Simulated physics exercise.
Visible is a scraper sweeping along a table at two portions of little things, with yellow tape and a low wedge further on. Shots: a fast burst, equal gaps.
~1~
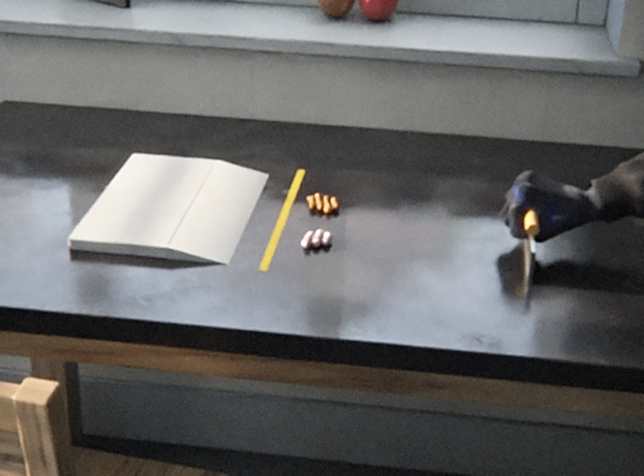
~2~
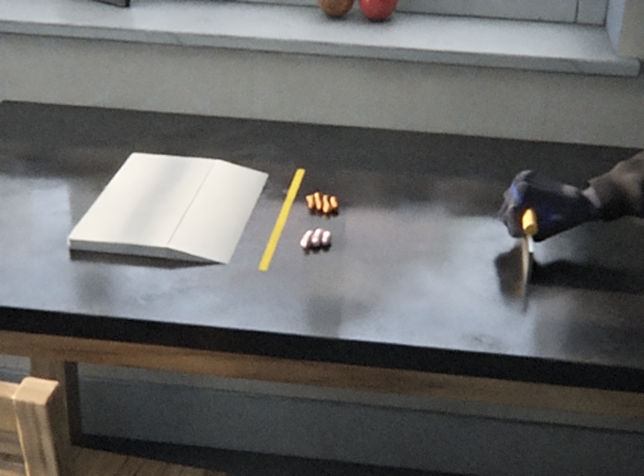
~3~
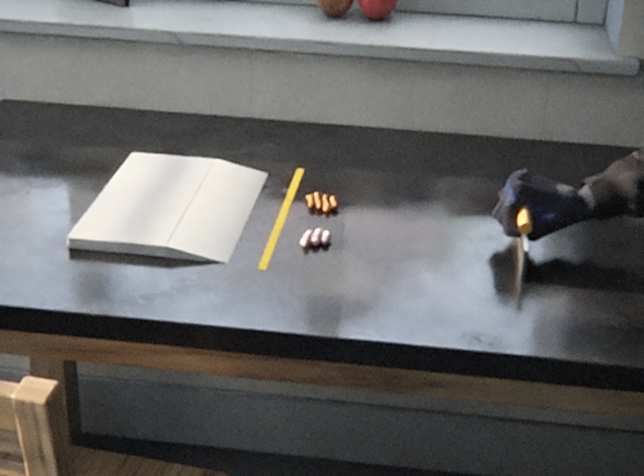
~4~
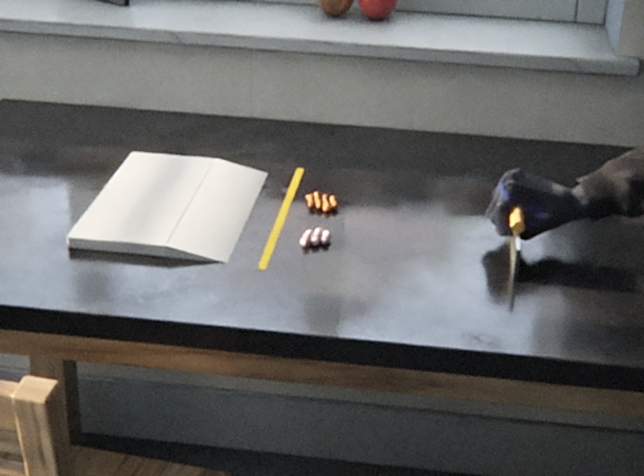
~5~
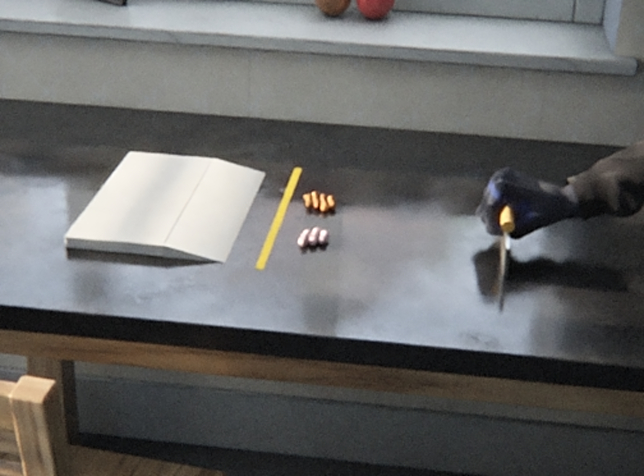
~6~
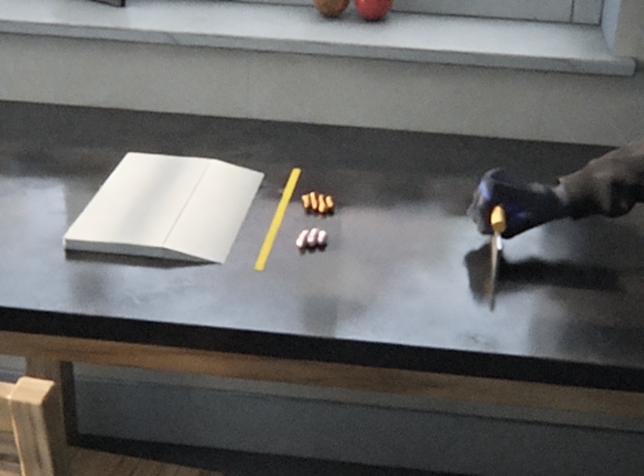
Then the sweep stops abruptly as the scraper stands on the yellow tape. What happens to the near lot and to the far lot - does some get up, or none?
The near lot none gets up, the far lot none gets up.
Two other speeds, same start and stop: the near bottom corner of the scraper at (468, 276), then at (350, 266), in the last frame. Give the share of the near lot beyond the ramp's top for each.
Near 0 in a hundred, then near 100 in a hundred.
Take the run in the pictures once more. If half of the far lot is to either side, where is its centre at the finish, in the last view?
At the finish its centre is at about (266, 198) in the last picture.
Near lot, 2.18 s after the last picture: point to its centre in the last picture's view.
I'd say its middle is near (236, 231).
Then, 0.94 s later than the last frame, scraper still moving, near (383, 196); near lot every one short of the ramp; far lot every one short of the ramp.
Then, 1.90 s later than the last frame, scraper stopped at the yellow tape; near lot every one short of the ramp; far lot every one short of the ramp.
When it is over, scraper stopped at the yellow tape; near lot not one past the top, every one short of the ramp; far lot not one past the top, every one short of the ramp.
